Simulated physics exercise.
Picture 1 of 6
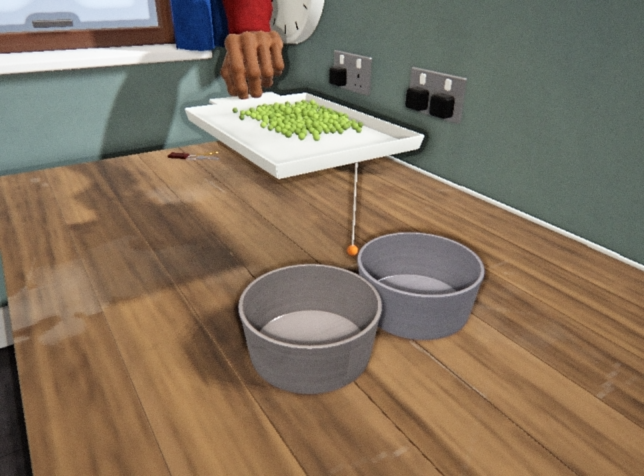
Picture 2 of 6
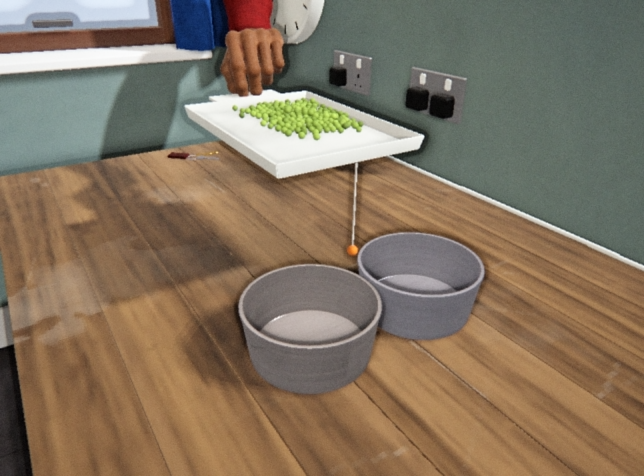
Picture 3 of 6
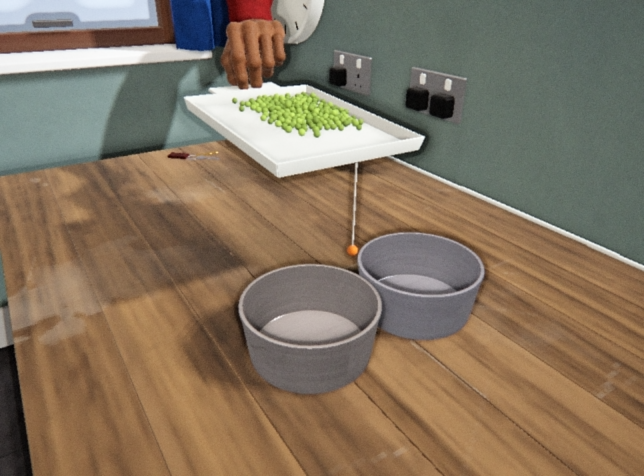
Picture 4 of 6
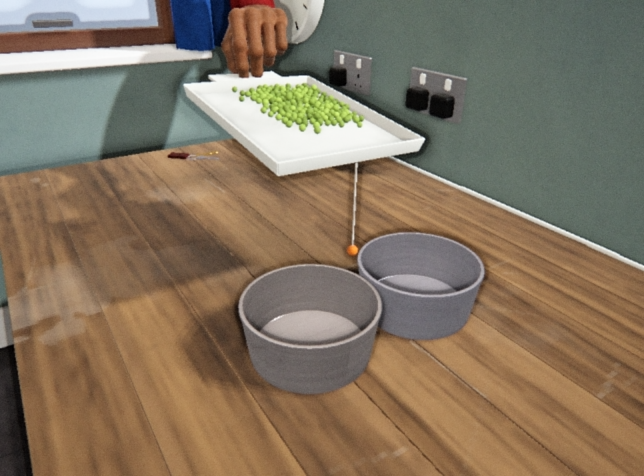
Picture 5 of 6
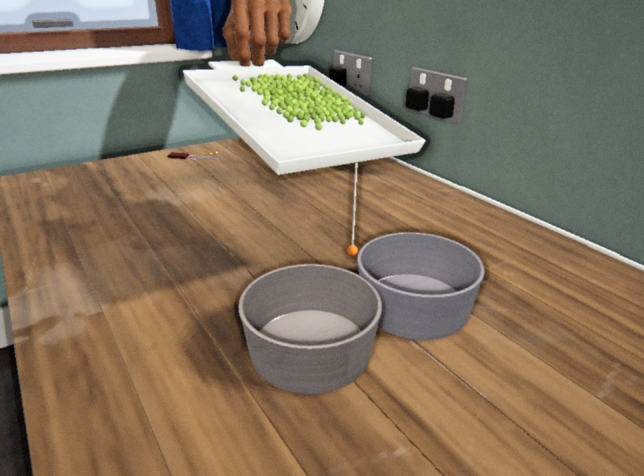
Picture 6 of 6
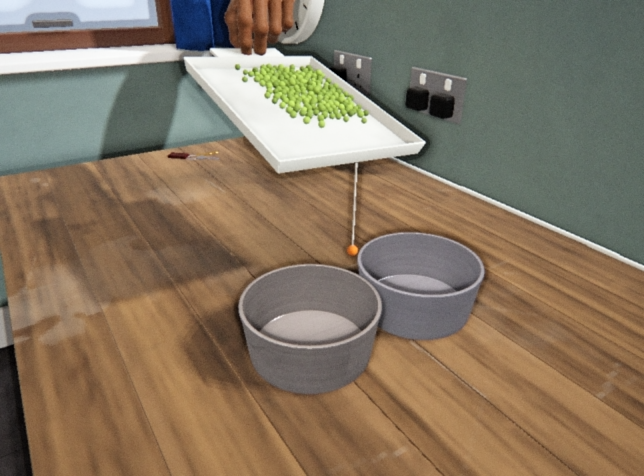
At the start, a hand holds a white tray of green peas nearly level above two grey dishes on a wooden table, with an orange bead hanging from its near end. The hand then raises the far end, tilting the tray gradually, while the peas stay grouped on it and both dishes remain empty.
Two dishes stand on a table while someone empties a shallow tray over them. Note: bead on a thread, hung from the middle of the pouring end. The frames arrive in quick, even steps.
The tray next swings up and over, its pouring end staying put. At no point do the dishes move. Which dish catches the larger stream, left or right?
The right one.
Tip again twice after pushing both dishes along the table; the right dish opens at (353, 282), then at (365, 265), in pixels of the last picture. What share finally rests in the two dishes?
Result, in turn: 30 %, 60 %.
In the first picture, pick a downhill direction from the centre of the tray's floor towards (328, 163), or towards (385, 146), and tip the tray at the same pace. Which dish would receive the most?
Results - the dish on the left side first, the dish on the right side second.
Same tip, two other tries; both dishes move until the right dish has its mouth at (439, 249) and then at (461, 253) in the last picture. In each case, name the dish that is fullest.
Note: Try one - the dish on the right side; try two - the dish on the right side.
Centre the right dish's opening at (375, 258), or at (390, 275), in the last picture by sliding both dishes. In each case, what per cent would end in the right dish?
Near 80 % and 70 %.
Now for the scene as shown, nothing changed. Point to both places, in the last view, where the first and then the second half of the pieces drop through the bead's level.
I'd place the first part at (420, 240) and the rest at (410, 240).
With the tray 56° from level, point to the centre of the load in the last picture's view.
Somewhere about pixel (388, 134).
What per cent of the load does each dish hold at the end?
The left dish has 0 per cent, the right dish has 90.
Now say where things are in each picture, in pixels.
Corners of the pouring end near (278, 163) and (420, 135), level; middle of the load near (299, 117), dried peas; left dish near (350, 360); right dish near (462, 310); bead on its thread near (352, 250), in the first frame.
Corners of the pouring end near (278, 163) and (420, 136), level; middle of the load near (299, 116), in the second frame.
Corners of the pouring end near (278, 162) and (420, 137), tipped barely, lowest at the right corner; middle of the load near (299, 111), in the third frame.
Corners of the pouring end near (279, 161) and (421, 138), tipped a little, lowest at the right corner; middle of the load near (300, 104), in the fourth frame.
Corners of the pouring end near (280, 160) and (421, 140), tipped a little, lowest at the right corner; middle of the load near (301, 97), in the fifth frame.
Corners of the pouring end near (281, 159) and (421, 141), tipped a little, lowest at the right corner; middle of the load near (303, 90); left dish near (350, 360); right dish near (462, 310), in the sixth frame.
Shortly afterwards, tray tipped steeply; the bulk on the tray; only a few in the left dish; a little in the right dish; only a few in the air.
Next, tray tipped right over; near a quarter on the tray; only a few in the left dish; near half in the right dish; near a quarter in the air.
Some moments later, tray tipped past a quarter turn; a little in the left dish; all but a few in the right dish; only a few outside both.
In the end, tray tipped past a quarter turn; a little in the left dish; all but a few in the right dish; only a few outside both.
